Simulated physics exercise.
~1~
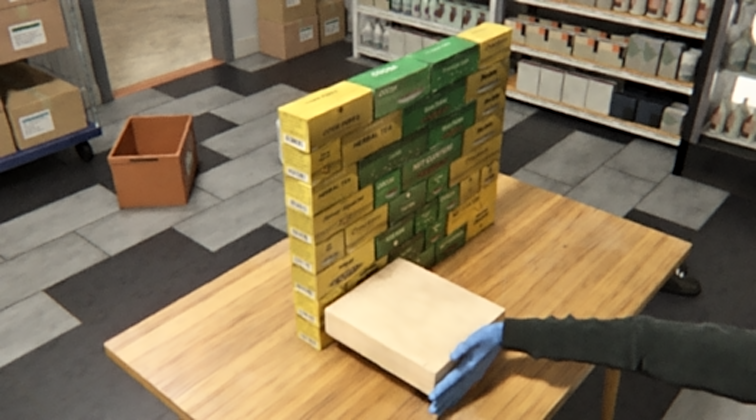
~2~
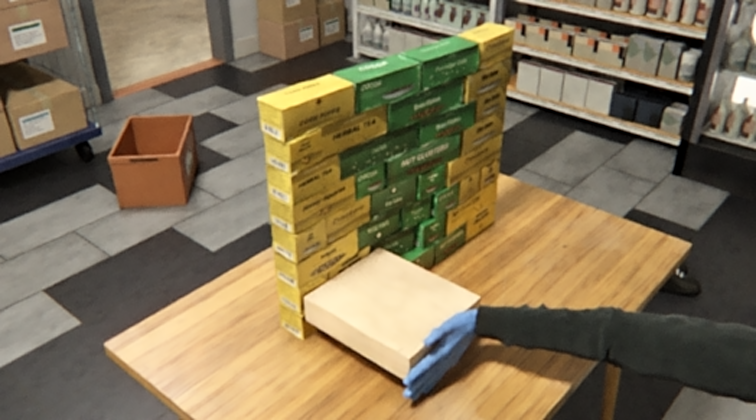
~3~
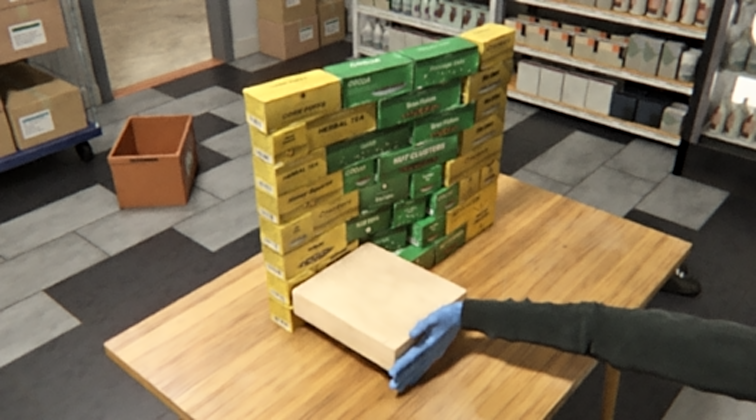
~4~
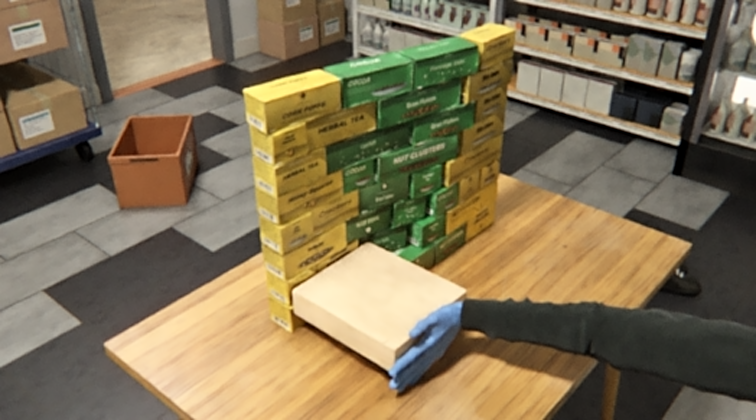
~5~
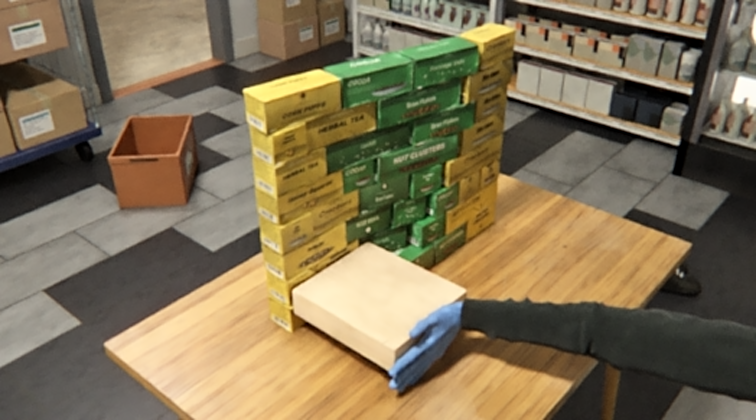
In the video, a blue-gloved hand pushes a pale wooden block against a wall of yellow and green packets on a table, shifting its near end to the left before stopping. The wall stays standing, skewed, with the hand still on the block.
